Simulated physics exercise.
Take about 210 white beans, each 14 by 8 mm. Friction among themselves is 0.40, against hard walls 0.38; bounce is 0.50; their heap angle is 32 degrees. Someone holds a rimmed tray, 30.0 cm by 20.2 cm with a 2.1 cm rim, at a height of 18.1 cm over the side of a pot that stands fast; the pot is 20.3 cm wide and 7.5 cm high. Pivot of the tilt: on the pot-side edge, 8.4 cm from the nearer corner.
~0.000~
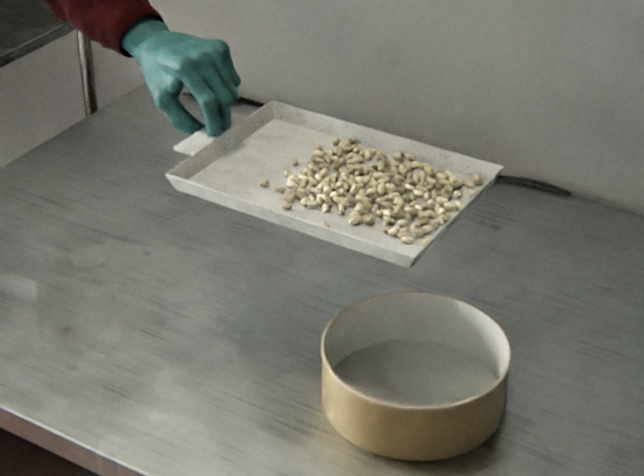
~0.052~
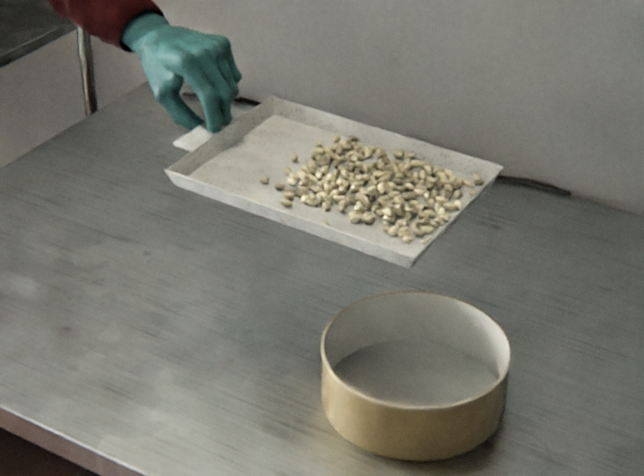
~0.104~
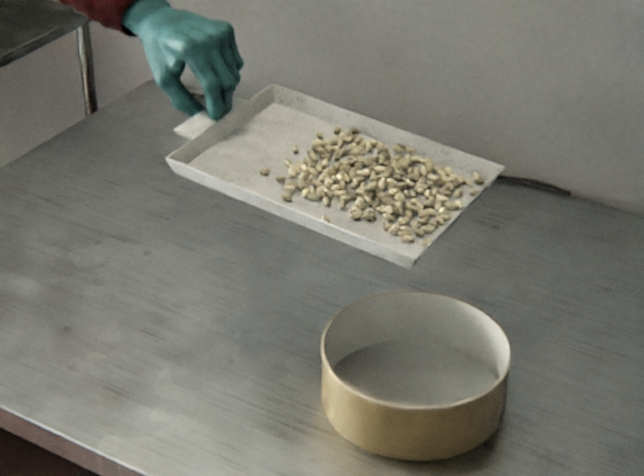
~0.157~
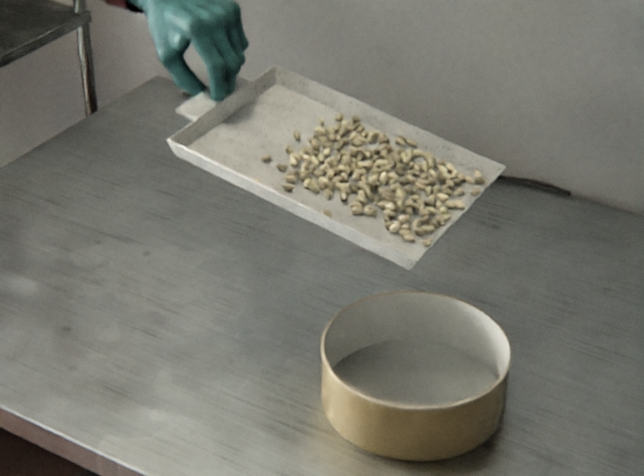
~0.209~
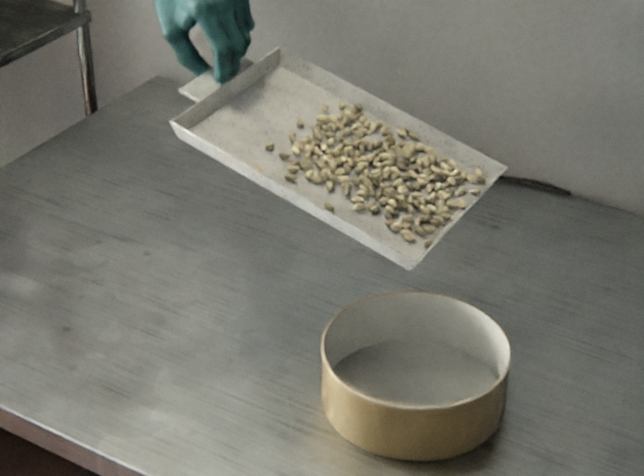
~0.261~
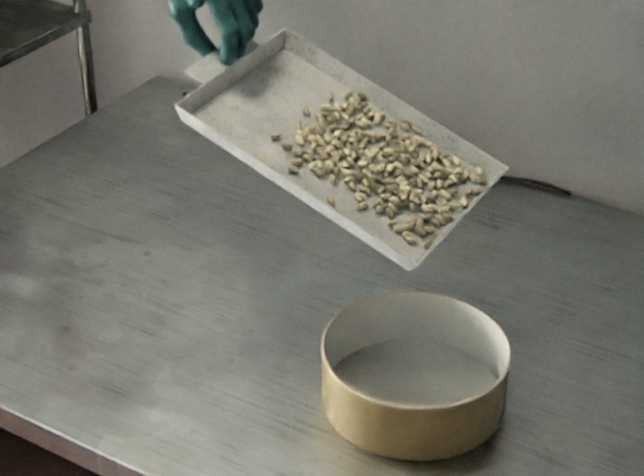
Gloved hand raising the left end of a rimmed tray of white beans, tilting it toward a round pot below.
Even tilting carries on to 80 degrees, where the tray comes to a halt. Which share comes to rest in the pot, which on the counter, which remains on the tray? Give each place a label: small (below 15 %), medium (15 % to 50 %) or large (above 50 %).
Shares by place: Pot large, counter medium, tray small.
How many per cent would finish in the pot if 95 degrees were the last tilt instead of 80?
In that case it comes to about 60 in a hundred.
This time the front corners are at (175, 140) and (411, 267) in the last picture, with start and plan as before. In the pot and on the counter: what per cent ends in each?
The pot gets 100 and the counter 0.
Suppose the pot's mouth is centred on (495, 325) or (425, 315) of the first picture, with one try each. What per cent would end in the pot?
Roughly 90 per cent, then 75 per cent.
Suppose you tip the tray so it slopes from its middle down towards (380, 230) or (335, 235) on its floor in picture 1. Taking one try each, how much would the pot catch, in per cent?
That would be close to 100 per cent and then close to 95 per cent.
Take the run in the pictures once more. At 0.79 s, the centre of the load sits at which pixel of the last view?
I reckon close to (463, 223).
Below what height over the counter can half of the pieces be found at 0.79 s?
Roughly 20 cm above the counter.
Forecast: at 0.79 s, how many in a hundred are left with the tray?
About 75%.
After 0.58 s, tilt 49 degrees; the tray holds 100 %, the pot 0 %.
Then, at 0.79 s, tilt 69 degrees; the tray holds 75 %, the pot 0 %.
After 1.12 s, tilt 80 degrees; the tray holds 20 %, the pot 45 %.
By 2.5 s all is still; pot 60 %, counter 40 %, tray 5 %.
